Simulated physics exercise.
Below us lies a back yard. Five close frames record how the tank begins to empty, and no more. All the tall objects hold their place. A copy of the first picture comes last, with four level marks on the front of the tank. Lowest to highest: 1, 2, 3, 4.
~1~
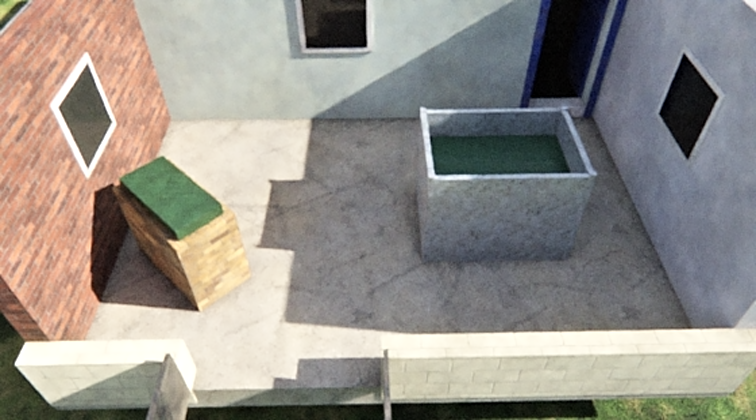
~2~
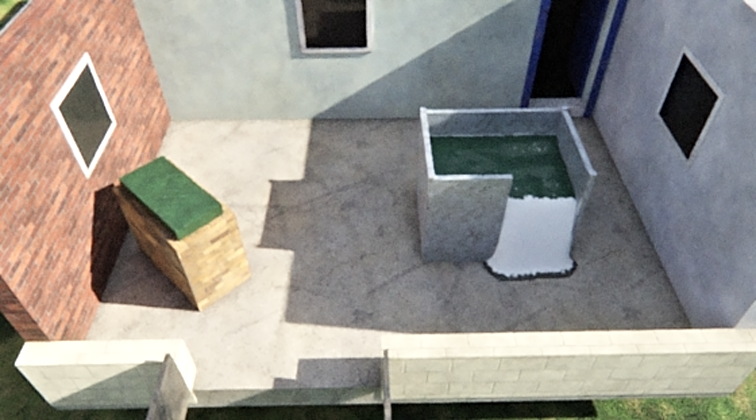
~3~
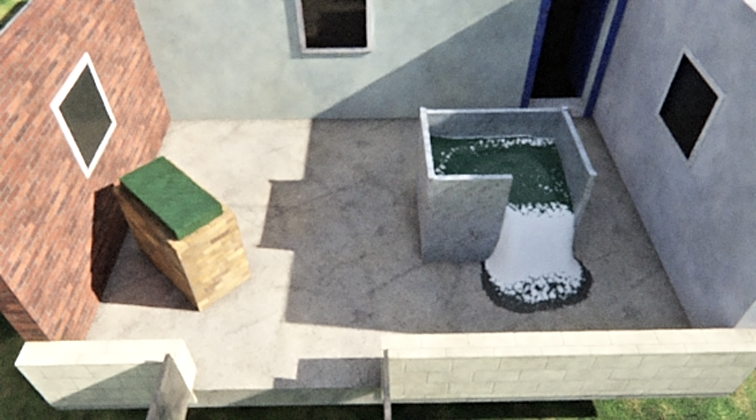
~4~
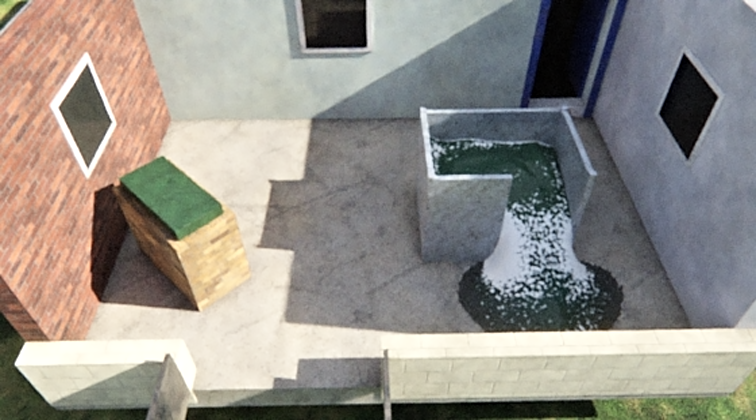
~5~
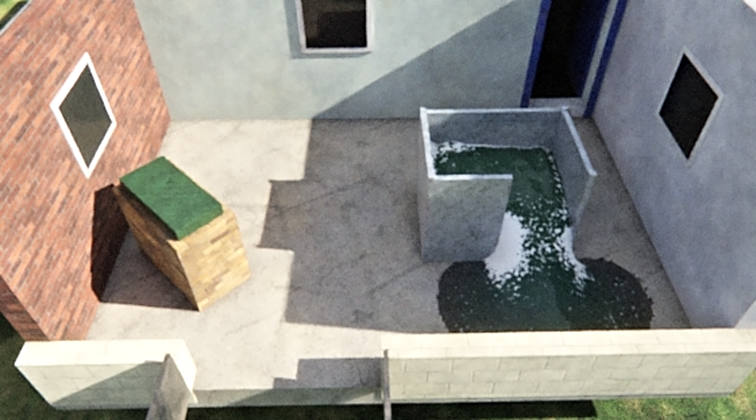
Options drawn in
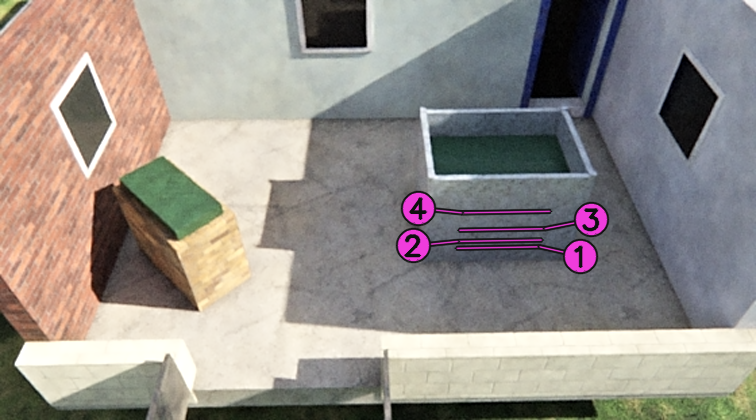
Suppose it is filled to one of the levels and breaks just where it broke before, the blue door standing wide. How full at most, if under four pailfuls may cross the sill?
The limit is 4.
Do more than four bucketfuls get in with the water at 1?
No.
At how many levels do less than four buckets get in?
All of the four.
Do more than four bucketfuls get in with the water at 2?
No.
On the marked copy, 1 at (498, 247); 2 at (499, 240); 3 at (502, 229); 4 at (505, 212); from the bottom up 1, 2, 3, 4.
With 1, nothing gets over.
With 2, nothing gets over.
With 3, nothing gets over.
With 4, a splash gets over, under a bucket.
